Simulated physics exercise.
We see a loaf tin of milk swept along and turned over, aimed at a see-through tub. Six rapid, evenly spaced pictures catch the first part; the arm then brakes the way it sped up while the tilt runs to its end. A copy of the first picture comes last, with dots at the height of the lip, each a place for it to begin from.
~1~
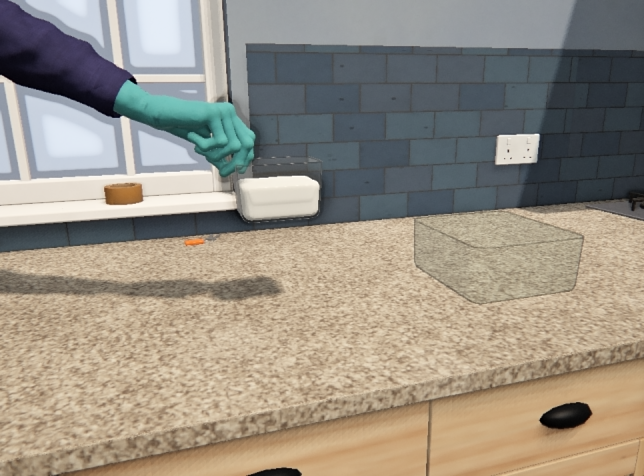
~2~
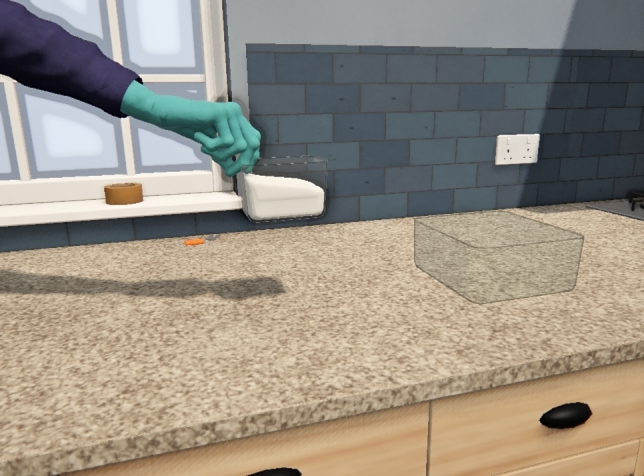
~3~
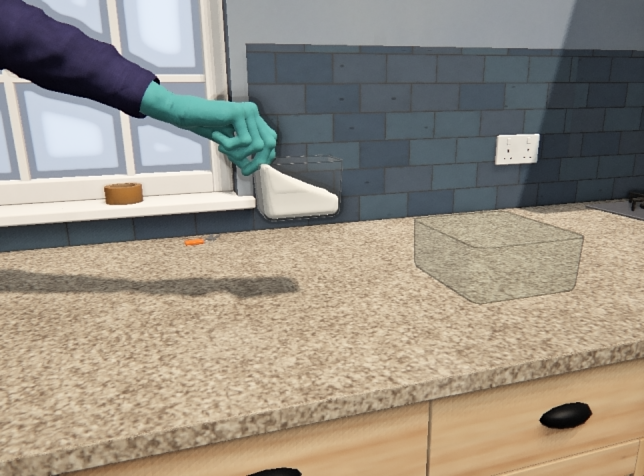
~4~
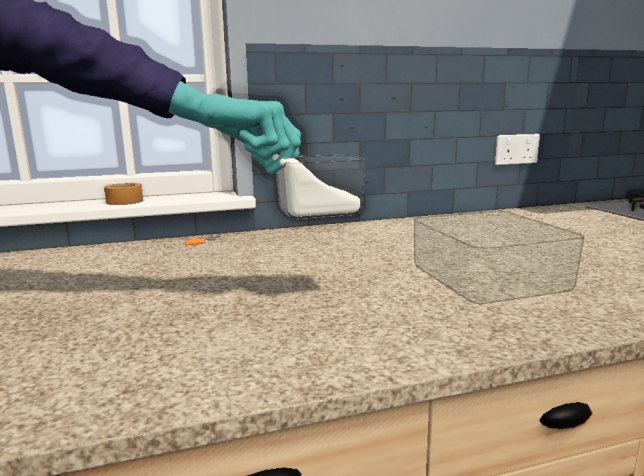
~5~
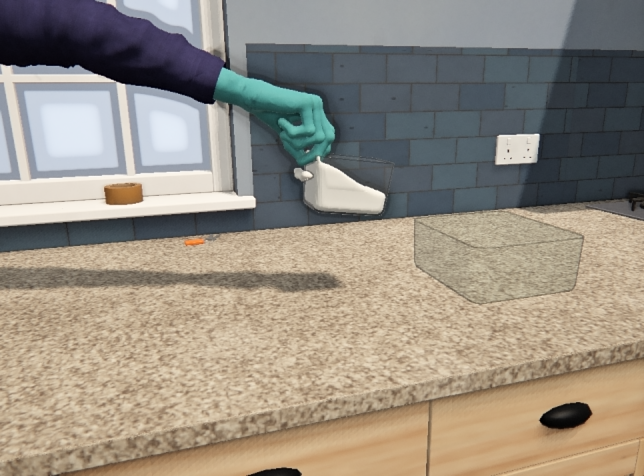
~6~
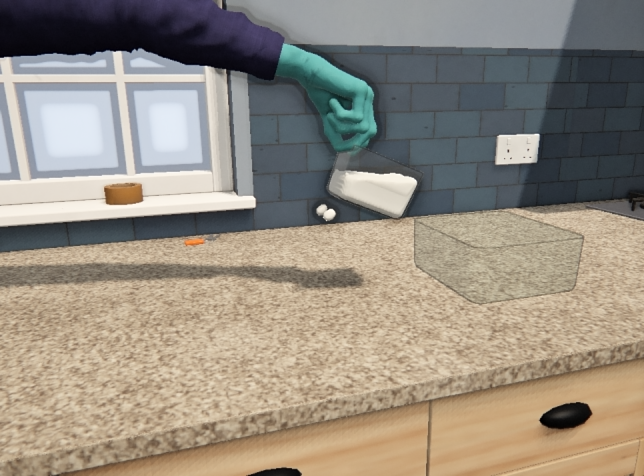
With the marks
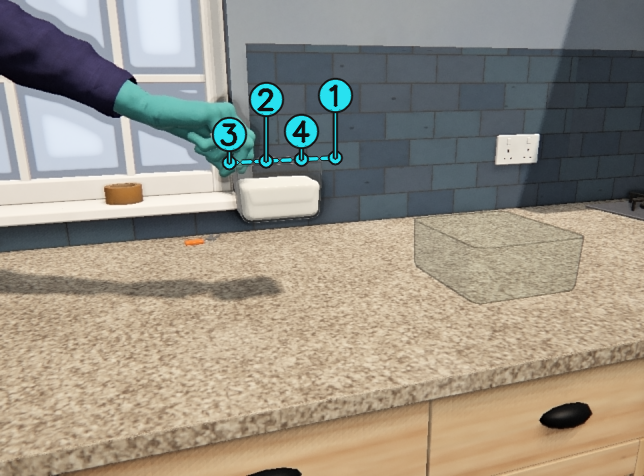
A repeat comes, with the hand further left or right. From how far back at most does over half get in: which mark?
Place 2.
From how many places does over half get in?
Three of the four.
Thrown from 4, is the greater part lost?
No.
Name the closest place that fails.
It is 3.
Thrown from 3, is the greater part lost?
Yes, that goes wrong.
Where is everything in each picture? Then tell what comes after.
In the first picture, upright, lip at (314, 158); tub from (468, 304) to (572, 289); nothing has left yet.
In the second picture, upright, lip at (320, 158); nothing has left yet.
In the third picture, upright, lip at (334, 157); nothing has left yet.
In the fourth picture, upright, lip at (356, 157); milk is over the rim, down to (278, 161).
In the fifth picture, tipped about 8°, lip at (384, 160); milk is over the rim, down to (301, 178).
In the sixth picture, tipped about 23°, lip at (413, 170); milk is over the rim, down to (325, 215).
On the marked copy, 1 at (335, 157); 2 at (266, 161); 3 at (229, 162); 4 at (301, 159).
With 1, about 87 % lands in the tub, 5 % falls short and 7 % goes beside or beyond.
With 2, about 62 % lands in the tub, 25 % falls short and 13 % goes beside or beyond.
With 3, about 28 % lands in the tub, 63 % falls short and 9 % goes beside or beyond.
With 4, about 89 % lands in the tub, 8 % falls short and 4 % goes beside or beyond.
